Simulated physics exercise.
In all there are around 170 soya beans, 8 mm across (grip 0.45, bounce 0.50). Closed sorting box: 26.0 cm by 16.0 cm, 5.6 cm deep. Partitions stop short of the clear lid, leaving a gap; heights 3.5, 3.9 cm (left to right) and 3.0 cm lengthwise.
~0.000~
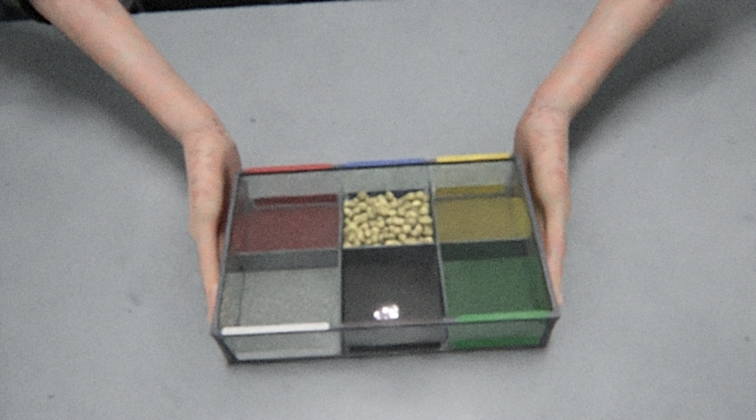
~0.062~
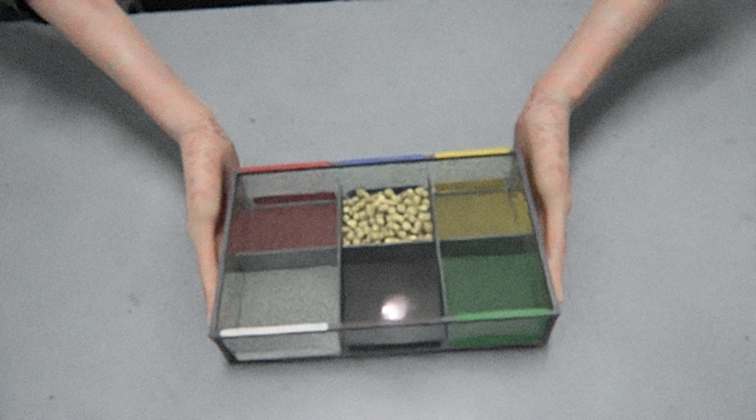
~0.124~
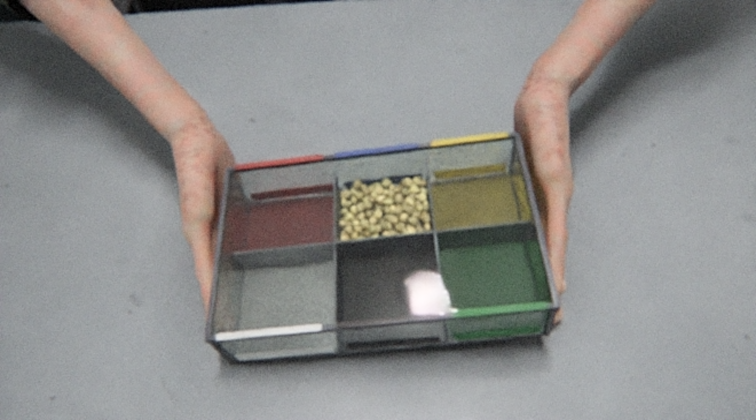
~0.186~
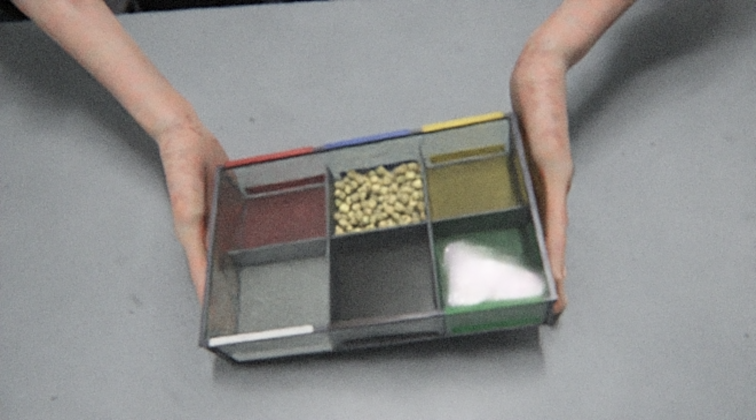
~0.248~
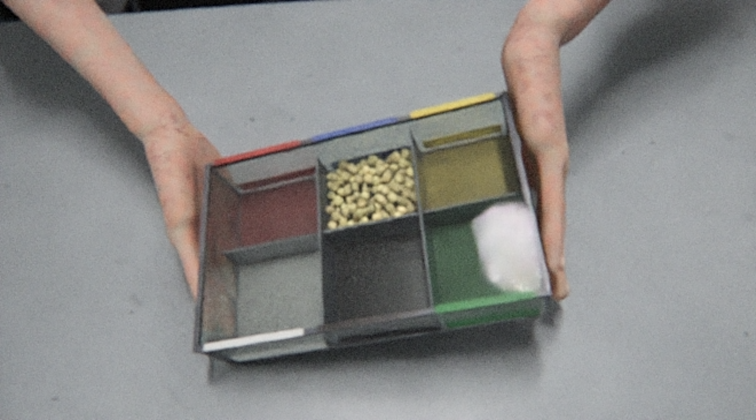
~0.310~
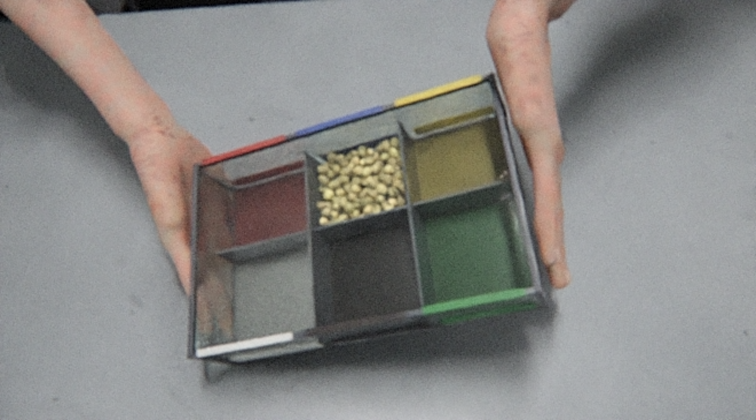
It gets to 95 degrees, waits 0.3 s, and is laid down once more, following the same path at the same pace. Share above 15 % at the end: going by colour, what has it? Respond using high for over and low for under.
Red low, blue low, green low, yellow low, white high, black low.
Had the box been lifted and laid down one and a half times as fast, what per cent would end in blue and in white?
Result: Blue = 10 %; white = 90 %.
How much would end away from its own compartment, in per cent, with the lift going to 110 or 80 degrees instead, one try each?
Roughly 100 percent, then roughly 55 percent.
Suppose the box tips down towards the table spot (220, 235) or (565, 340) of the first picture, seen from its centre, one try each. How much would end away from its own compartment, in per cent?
80 and 75 %.
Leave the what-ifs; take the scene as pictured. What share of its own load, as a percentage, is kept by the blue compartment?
Share retained: Approx. 10 %.
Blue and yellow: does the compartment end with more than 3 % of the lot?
As for blue, correct, and as for yellow, not so.
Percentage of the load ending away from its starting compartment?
Around 90 in a hundred.
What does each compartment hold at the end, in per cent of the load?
The red one ends with 0, blue 10, green 0, yellow 0, white 90 and black 0 per cent.
Then, at 1.31 s, tilt 95 degrees; blue 25 %, white 70 %.
After 1.97 s, tilt 47 degrees; blue 10 %, white 90 %.
Then, at 2.67 s, tilt 0 degrees; blue 10 %, white 90 %.
By 3.2 s all is still; red 0 %, blue 10 %, green 0 %, yellow 0 %, white 90 %, black 0 %.
